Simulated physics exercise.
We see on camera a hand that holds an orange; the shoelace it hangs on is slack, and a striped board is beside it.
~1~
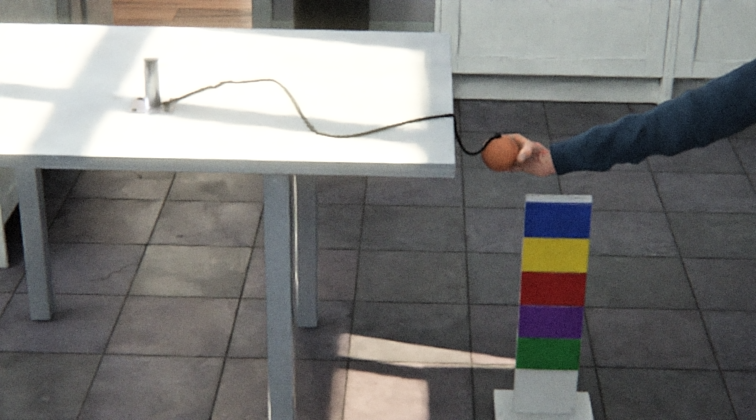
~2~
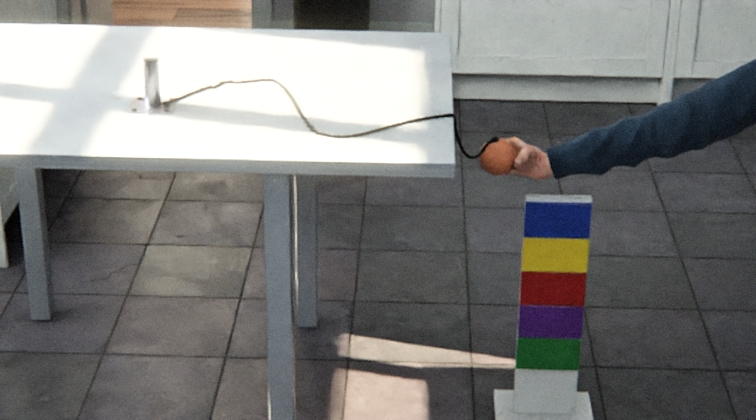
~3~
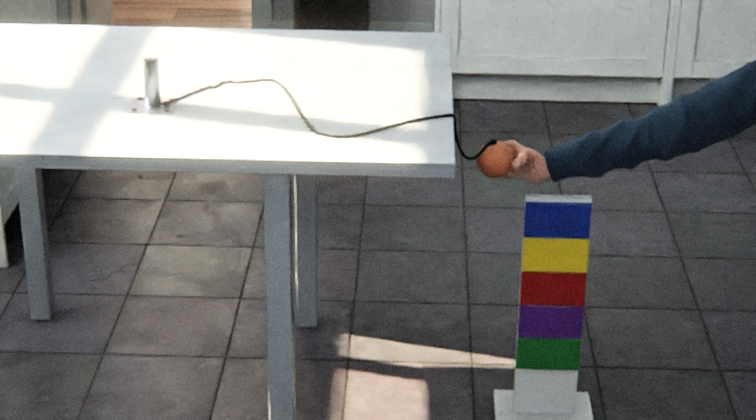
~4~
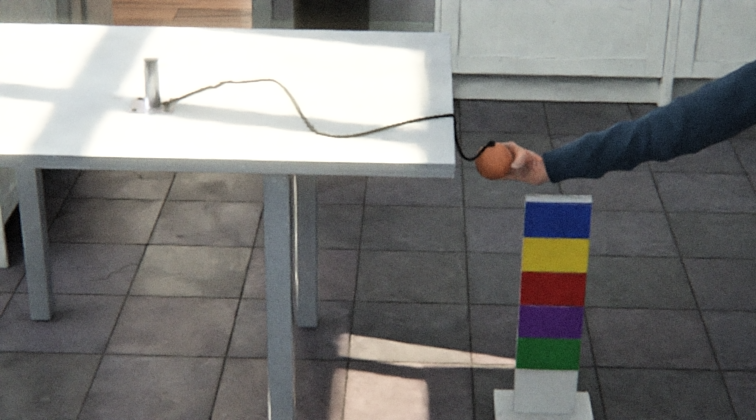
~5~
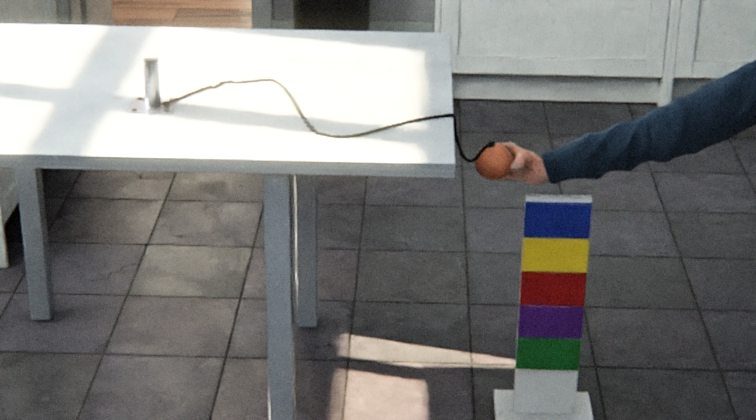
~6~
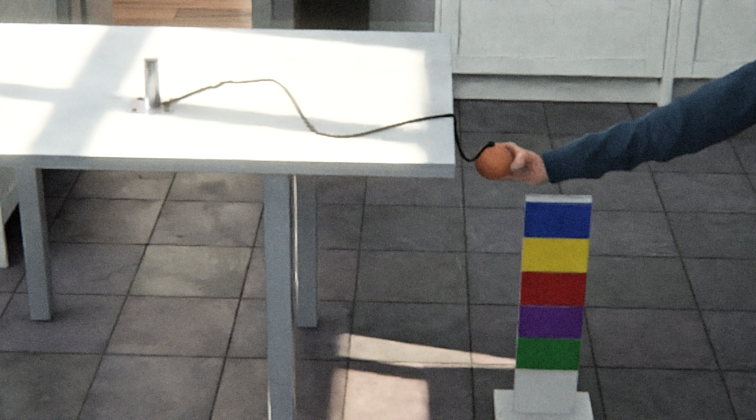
A hand holds an orange ball on a slack cord beside a striped board, barely moving.
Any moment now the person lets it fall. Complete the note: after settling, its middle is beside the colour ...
... Green.
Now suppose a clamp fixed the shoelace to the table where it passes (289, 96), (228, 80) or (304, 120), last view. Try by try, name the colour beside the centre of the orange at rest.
It ends beside red the first time, purple the second and yellow the third.
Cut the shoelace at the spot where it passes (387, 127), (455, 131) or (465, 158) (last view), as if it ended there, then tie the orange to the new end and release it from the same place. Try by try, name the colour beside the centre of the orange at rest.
In order of the tries: Blue; then red; then purple.
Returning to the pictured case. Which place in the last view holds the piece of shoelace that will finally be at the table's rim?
About (308, 126).
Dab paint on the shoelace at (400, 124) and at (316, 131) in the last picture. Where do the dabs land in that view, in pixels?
They go to (445, 215) and to (454, 128).
A little later, orange near (447, 306); level with purple.
Next, orange near (443, 358); level with green.
When it is over, orange near (437, 354); level with green. Its middle rests at the green band.
